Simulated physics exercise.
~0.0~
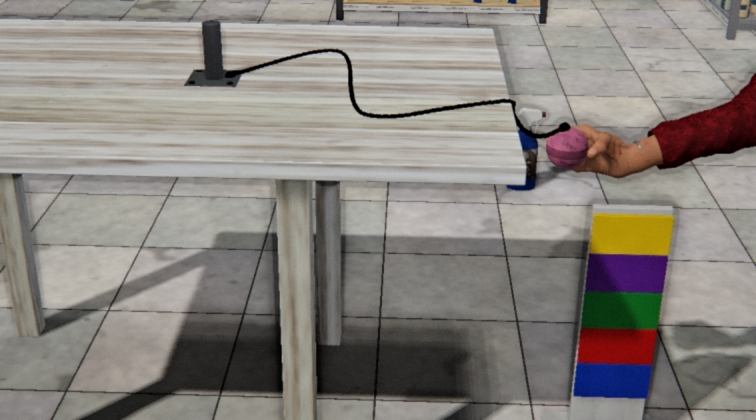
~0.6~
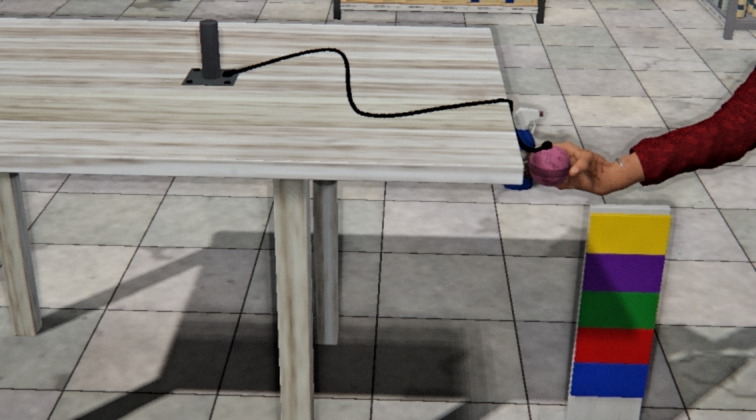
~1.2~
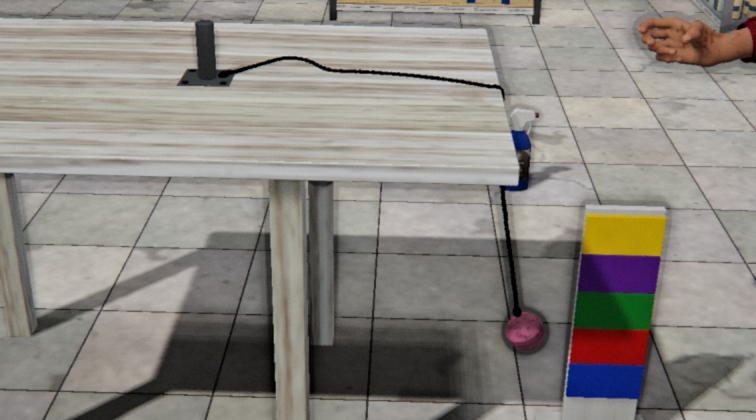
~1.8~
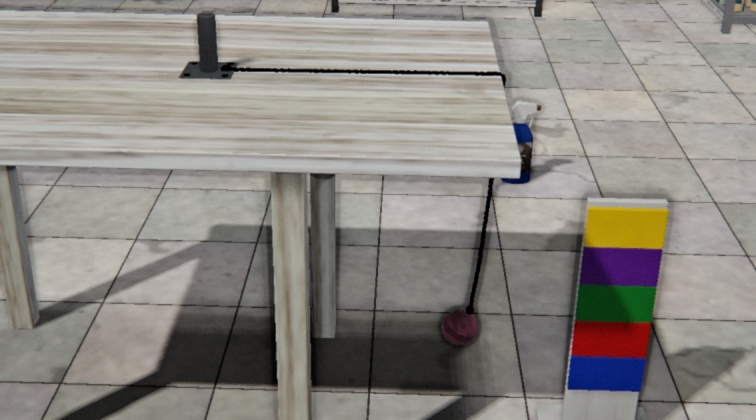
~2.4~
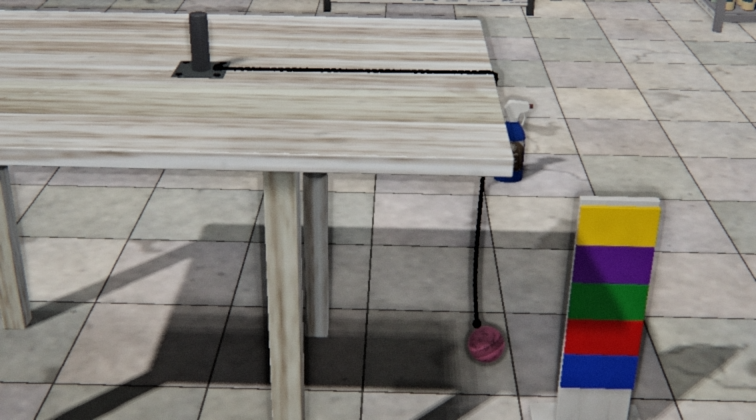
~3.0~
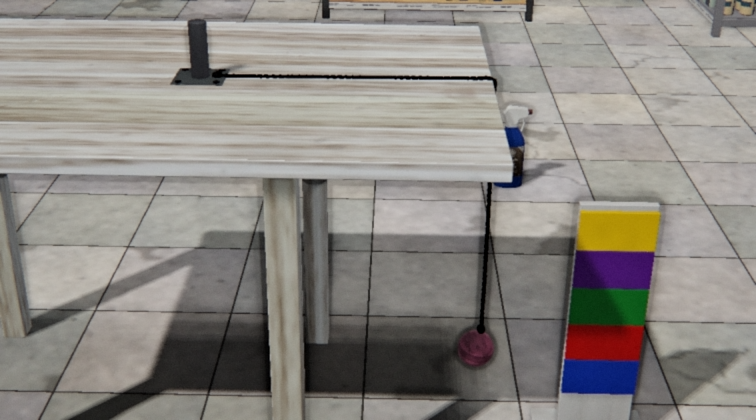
A pink ball tied to a black cord dropped off the right end of a wooden table when a hand let go and drew back, then it swayed slightly as the cord pulled straight, ending up hanging level with the blue band.
